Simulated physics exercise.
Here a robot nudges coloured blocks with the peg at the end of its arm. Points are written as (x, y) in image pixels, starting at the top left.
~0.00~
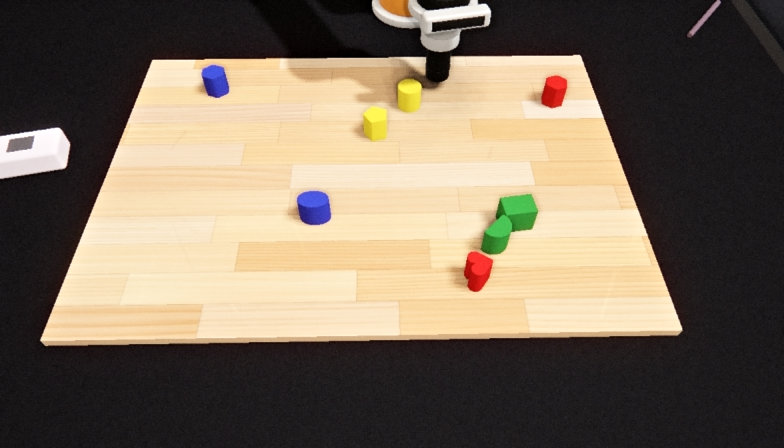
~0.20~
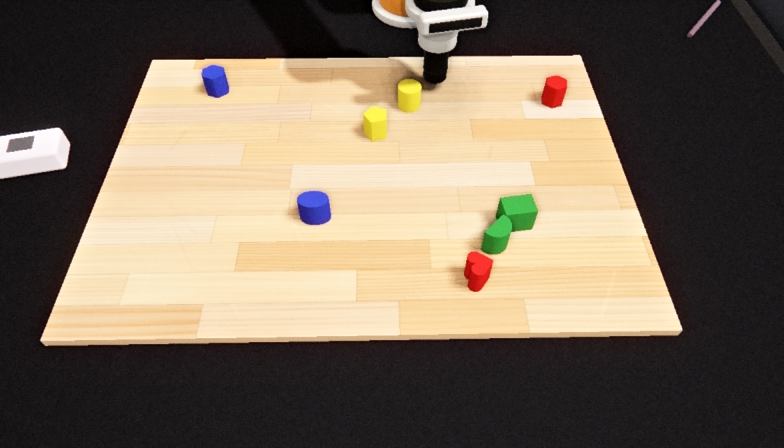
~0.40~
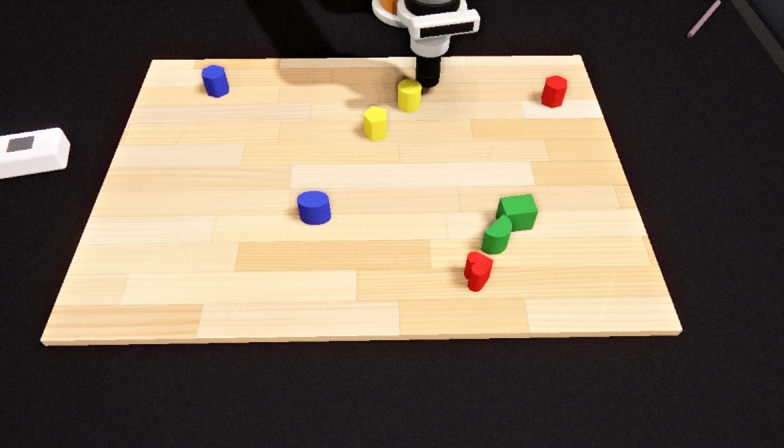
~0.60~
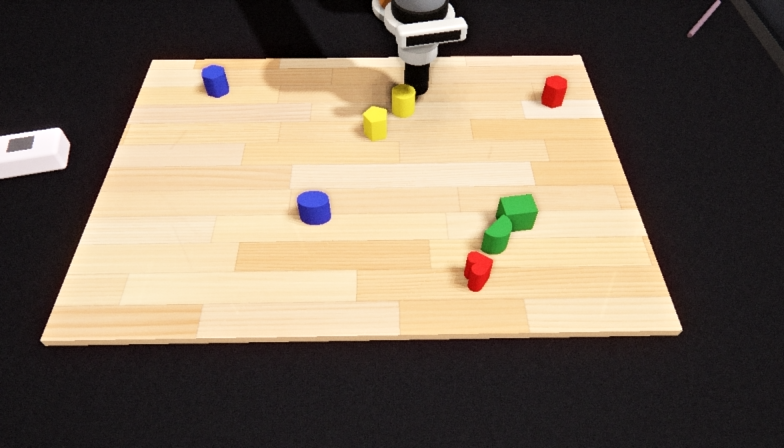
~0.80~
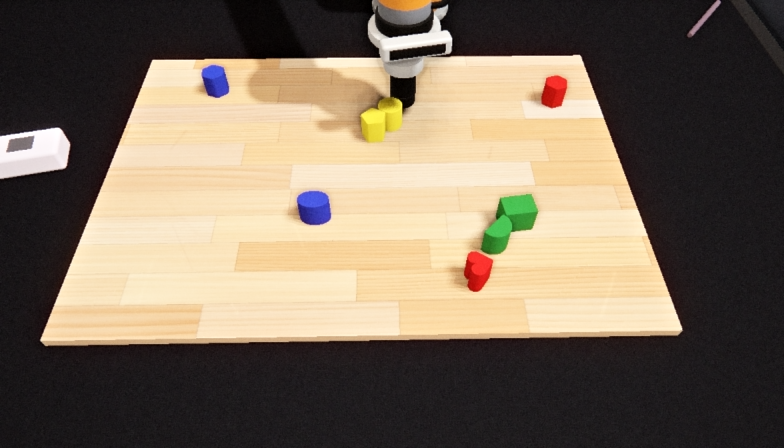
A robot arm's black peg hovers near the back edge of a wooden board scattered with blue, yellow, green and red blocks, then shifts slightly left. It meets the yellow circular block and nudges it a short way left and forward, up against the yellow pentagonal block.
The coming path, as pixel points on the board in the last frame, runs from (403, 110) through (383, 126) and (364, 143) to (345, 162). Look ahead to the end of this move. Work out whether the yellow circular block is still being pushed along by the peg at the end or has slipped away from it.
Slipped loose.
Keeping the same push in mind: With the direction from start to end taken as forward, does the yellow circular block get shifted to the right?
I expect not.
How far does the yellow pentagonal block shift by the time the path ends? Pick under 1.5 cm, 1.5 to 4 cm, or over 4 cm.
It shifts by more than 4 cm.
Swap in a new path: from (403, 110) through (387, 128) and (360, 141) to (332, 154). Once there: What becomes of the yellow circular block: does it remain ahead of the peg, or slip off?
The peg passes it.
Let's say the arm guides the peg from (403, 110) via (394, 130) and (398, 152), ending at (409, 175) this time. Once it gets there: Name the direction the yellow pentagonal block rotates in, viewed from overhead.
It turns clockwise.
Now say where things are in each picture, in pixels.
The first frame shows lower end of the peg at (437, 76), tops of blocks, yellow pentagonal block at (376, 114), yellow circular block at (410, 86).
The second frame shows peg at (435, 77), blocks as before.
The third frame shows peg at (427, 81), blocks as before.
The fourth frame shows peg at (416, 89), yellow circular block at (403, 91).
The fifth frame shows peg at (403, 101), yellow pentagonal block at (374, 116), yellow circular block at (390, 104).
The first path, step by step. One third of the way, peg at (382, 117); yellow pentagonal block at (356, 133), turned 80° clockwise; yellow circular block at (378, 124).
Two thirds of the way, peg at (363, 135); yellow pentagonal block at (350, 140); yellow circular block at (374, 140).
At the end, peg at (344, 153); yellow pentagonal block at (332, 160), turned 130° clockwise; yellow circular block at (372, 146).
